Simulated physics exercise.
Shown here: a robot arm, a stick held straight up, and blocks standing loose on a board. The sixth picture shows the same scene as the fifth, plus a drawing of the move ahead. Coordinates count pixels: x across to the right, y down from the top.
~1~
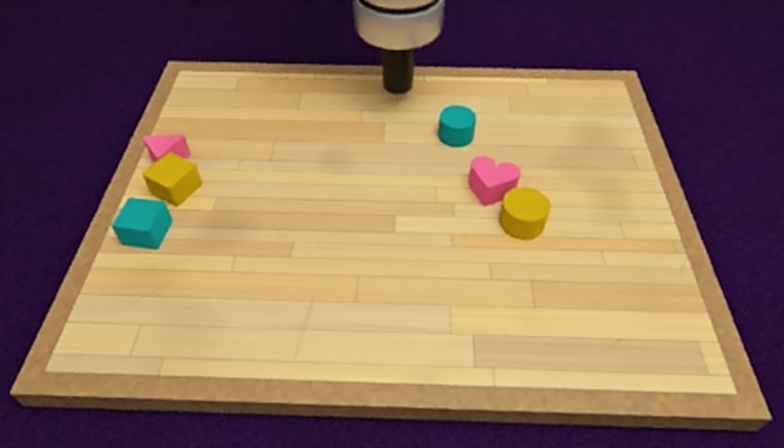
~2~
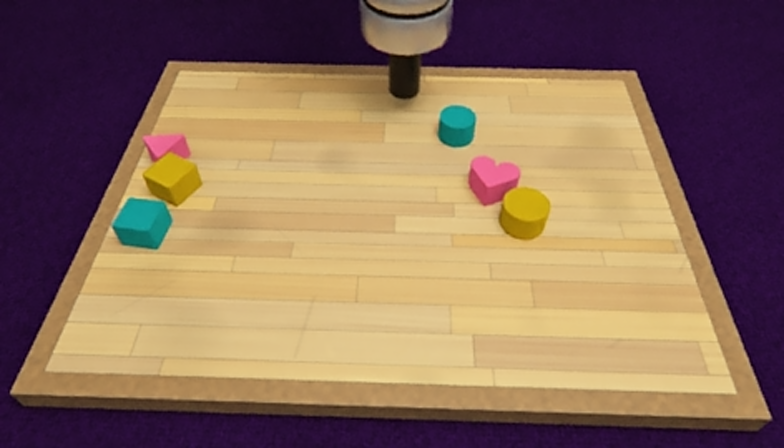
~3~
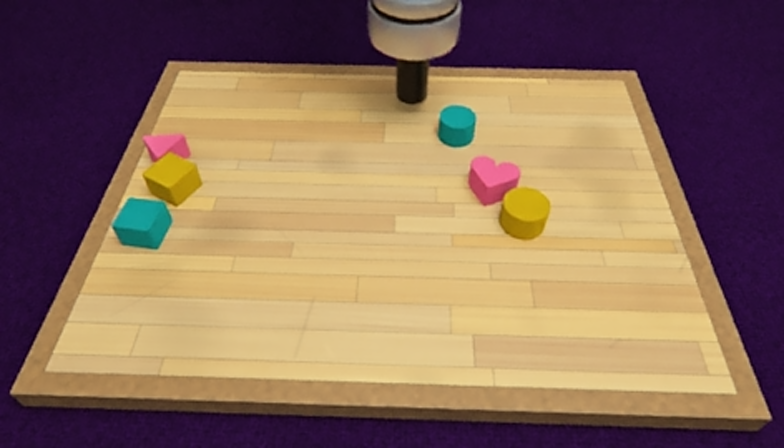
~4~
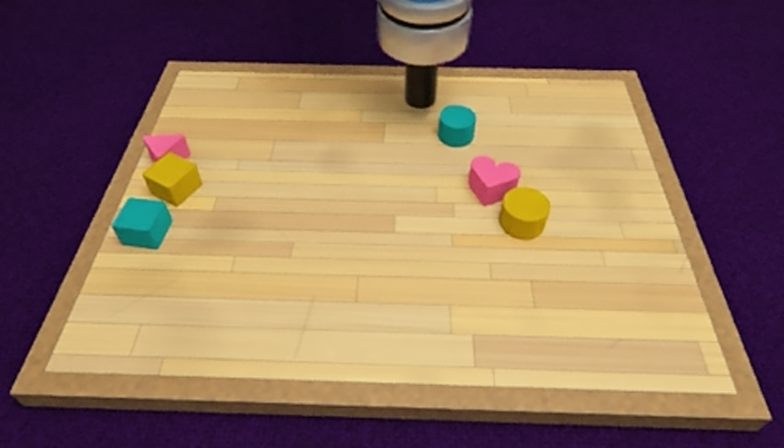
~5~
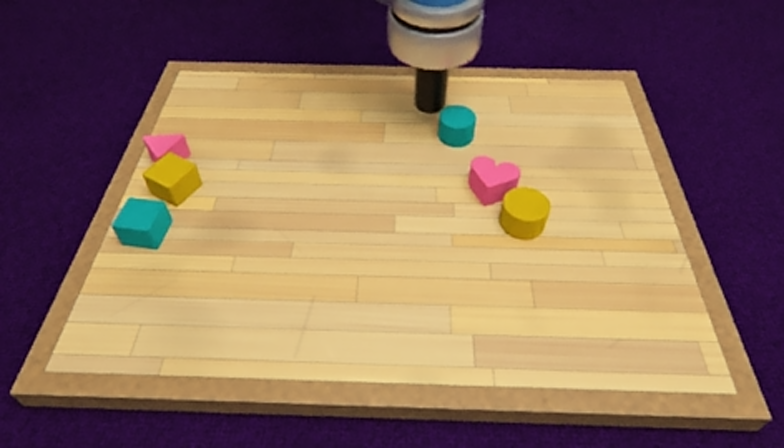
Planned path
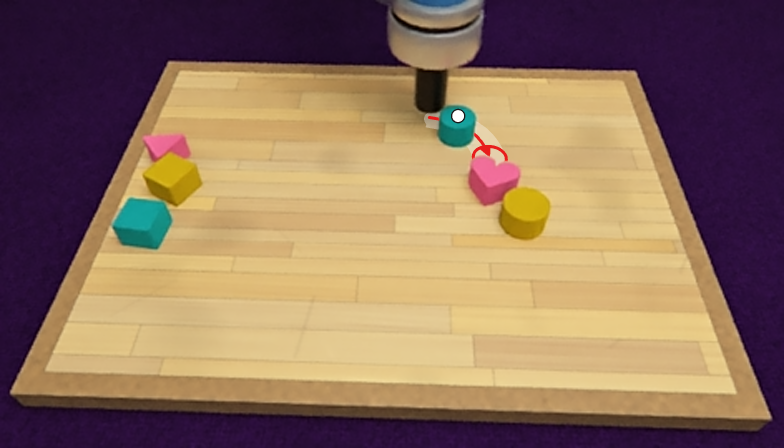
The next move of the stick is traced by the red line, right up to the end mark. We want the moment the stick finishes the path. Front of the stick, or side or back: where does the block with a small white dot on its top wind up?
My guess is it keeps its place ahead of the stick.
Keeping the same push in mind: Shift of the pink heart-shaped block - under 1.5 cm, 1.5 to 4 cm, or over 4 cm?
I reckon it covers between 1.5 and 4 cm.
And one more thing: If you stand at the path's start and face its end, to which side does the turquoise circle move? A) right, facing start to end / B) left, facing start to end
Choice A: Right, facing start to end.
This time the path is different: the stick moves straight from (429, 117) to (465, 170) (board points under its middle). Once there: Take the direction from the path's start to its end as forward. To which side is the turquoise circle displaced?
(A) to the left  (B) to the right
Correct choice: A.
Drawn move, from (429, 117) via (457, 124) and (478, 138), ending at (490, 158); the dot is on the turquoise circle.
On the path given first. One third of the way, stick at (458, 111); turquoise circle at (474, 125).
Two thirds of the way, stick at (481, 125); turquoise circle at (489, 142).
At the end, stick at (492, 144); turquoise circle at (493, 163); pink heart-shaped block at (494, 189), turned 15° anticlockwise; yellow circle at (530, 209).
